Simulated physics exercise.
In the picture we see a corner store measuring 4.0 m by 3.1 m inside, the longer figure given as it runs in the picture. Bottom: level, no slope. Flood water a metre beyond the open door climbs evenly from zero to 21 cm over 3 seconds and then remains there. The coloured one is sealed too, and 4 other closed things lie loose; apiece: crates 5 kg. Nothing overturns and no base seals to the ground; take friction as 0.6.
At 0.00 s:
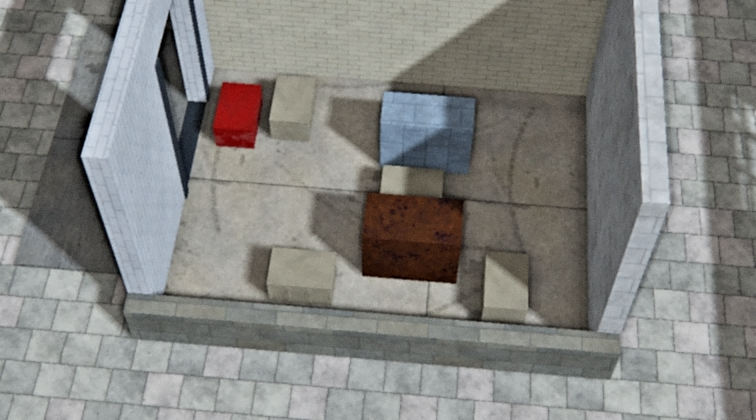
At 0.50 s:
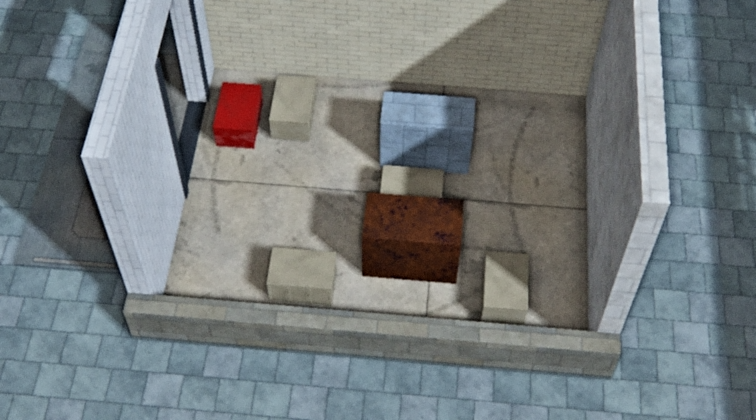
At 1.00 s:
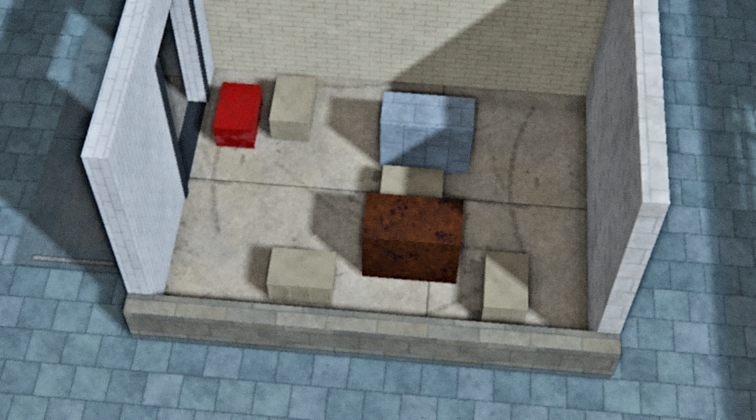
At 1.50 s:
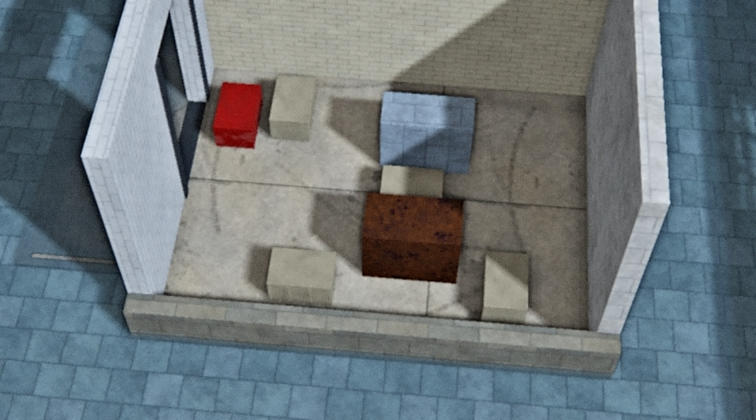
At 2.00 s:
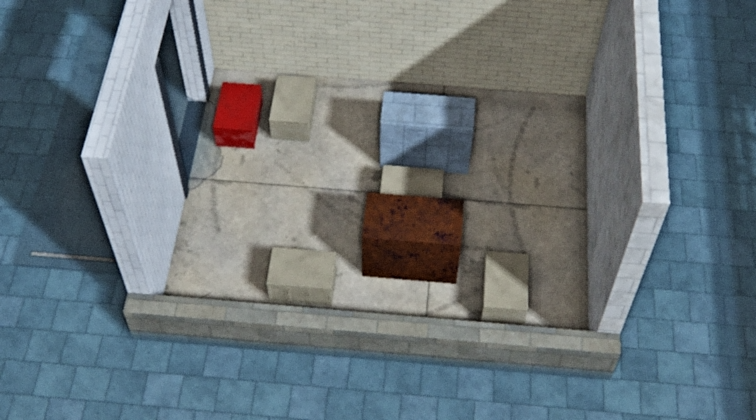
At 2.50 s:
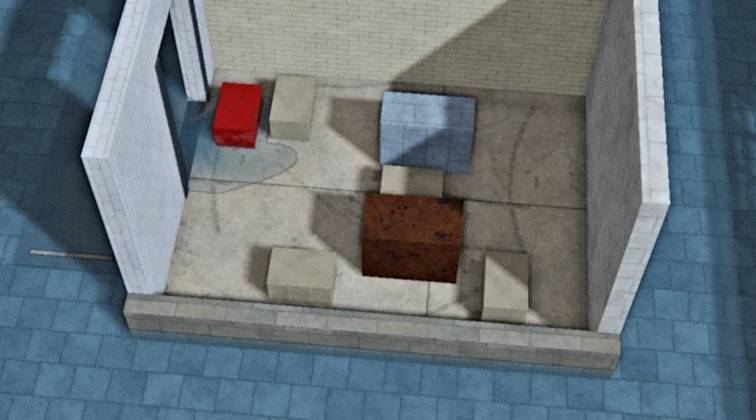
Water spread over the paving outside the small walled room and deepened to blue, then crept in through the opening on the left toward the red crate, while all the boxes inside stayed still.
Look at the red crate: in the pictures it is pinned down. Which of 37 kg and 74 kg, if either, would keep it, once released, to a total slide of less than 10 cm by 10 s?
Only 74 kg.
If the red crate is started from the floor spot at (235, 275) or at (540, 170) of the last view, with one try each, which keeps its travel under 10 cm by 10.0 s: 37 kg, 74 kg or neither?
Well, at the first spot either weight will do, and at the second either weight will do.
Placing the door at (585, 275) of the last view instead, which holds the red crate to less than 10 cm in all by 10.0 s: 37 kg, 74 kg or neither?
Moved there, the light choice works.
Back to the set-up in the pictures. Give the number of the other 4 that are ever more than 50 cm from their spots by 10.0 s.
The total is 3.
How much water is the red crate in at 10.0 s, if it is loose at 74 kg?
Something like 8 centimetres.
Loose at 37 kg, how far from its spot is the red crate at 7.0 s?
I'd put it at roughly 30 cm.
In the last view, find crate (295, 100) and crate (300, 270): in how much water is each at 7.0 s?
Depths: Near 5 cm, then near 7 cm.
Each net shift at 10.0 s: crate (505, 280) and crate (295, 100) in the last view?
They sit 40 cm and 80 cm away, in the order given.
After 3.5 s the red crate would be 7 cm from its start with 37 kg and 0 cm from its start with 74 kg; 8 cm of water round it then.
After 4.5 s the red crate would be 28 cm from its start with 37 kg and 0 cm from its start with 74 kg; 7 cm of water round it then.
After 7.0 s the red crate would be 30 cm from its start with 37 kg and 0 cm from its start with 74 kg; 8 cm of water round it then.
After 10.0 s the red crate would be 32 cm from its start with 37 kg and 0 cm from its start with 74 kg; 8 cm of water round it then.
